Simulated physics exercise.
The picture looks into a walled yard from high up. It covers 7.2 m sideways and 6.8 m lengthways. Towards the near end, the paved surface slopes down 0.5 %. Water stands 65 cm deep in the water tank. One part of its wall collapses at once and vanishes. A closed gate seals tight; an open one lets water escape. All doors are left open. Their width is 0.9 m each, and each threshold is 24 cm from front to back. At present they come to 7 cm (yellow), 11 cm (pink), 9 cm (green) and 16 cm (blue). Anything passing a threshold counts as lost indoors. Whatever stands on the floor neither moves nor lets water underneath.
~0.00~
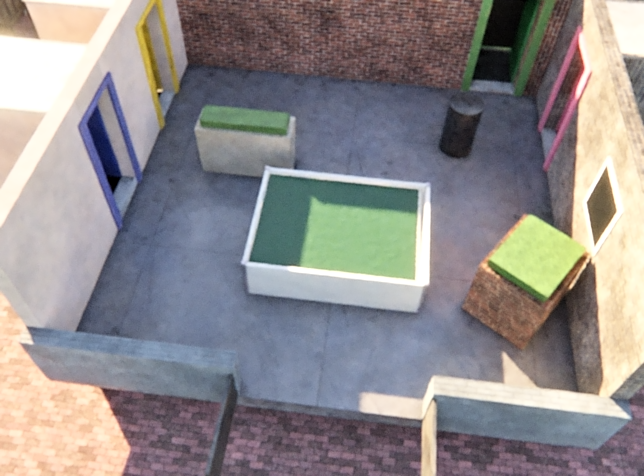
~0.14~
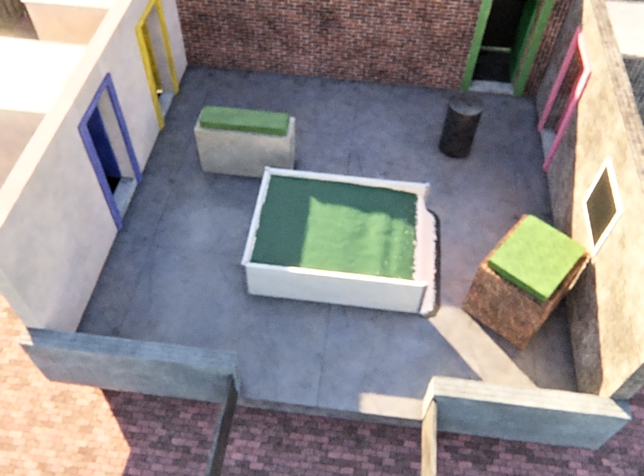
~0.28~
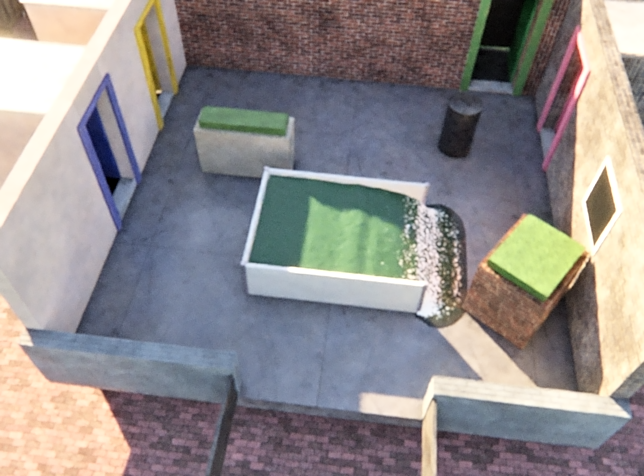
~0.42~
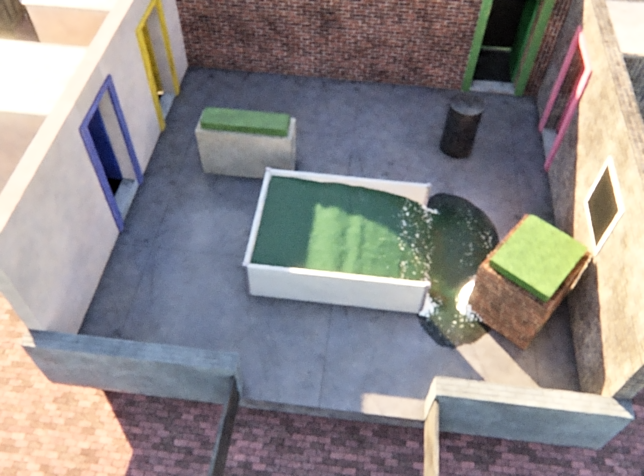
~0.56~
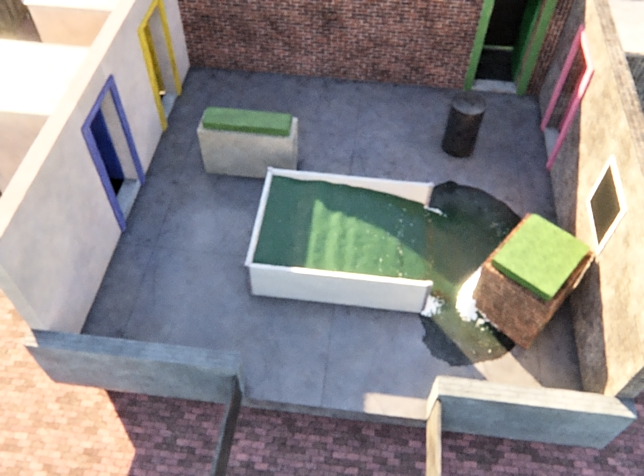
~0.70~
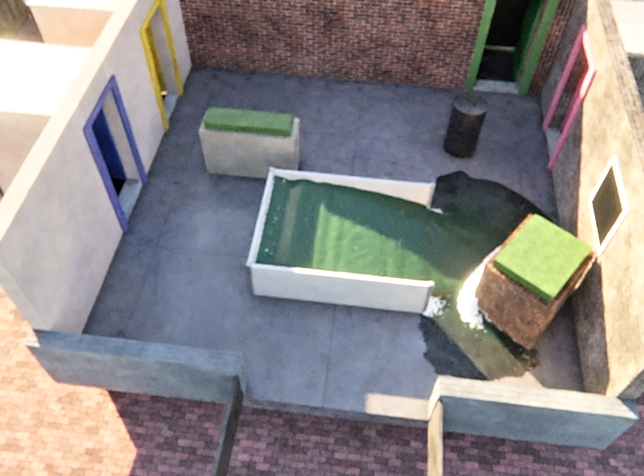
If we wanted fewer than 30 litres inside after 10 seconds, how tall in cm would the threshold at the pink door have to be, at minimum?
It would need to be around 11.5 cm tall.
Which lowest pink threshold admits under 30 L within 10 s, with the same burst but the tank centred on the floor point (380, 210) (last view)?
Near 14.5 cm.
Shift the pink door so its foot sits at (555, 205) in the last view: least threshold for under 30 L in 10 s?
Minimum: About 28 cm.
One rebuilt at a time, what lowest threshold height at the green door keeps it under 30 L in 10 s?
For green, a step near 27 cm.
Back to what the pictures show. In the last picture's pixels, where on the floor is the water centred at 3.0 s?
Roughly (452, 239).
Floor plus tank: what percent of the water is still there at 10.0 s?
Around 78 percent is still there.
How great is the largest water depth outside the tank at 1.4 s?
It gets to close to 47 centimetres there.
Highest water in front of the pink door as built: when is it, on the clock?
Peak: Close to 2.4 s.
After 1.4 s water covers 20 % of the floor, deepest (47 cm) near (477, 287); it has not reached the pink door.
After 3.0 s water covers 35 % of the floor, deepest (36 cm) near (533, 99); 16 cm at the pink door, 13 litres in over its 11 cm threshold.
After 10.0 s water covers 95 % of the floor, deepest (12 cm) near (559, 286); 8 cm at the pink door, 31 litres in over its 11 cm threshold.
At the pink door as built, the water arrived by 1.6 s and peaked near 17 cm at 2.4 s.
Run again over the same 10 s with other heights there, 56 litres in over 9 cm, 19 litres over 12.5 cm. The limit of 30 litres is kept from about 11.5 cm up.
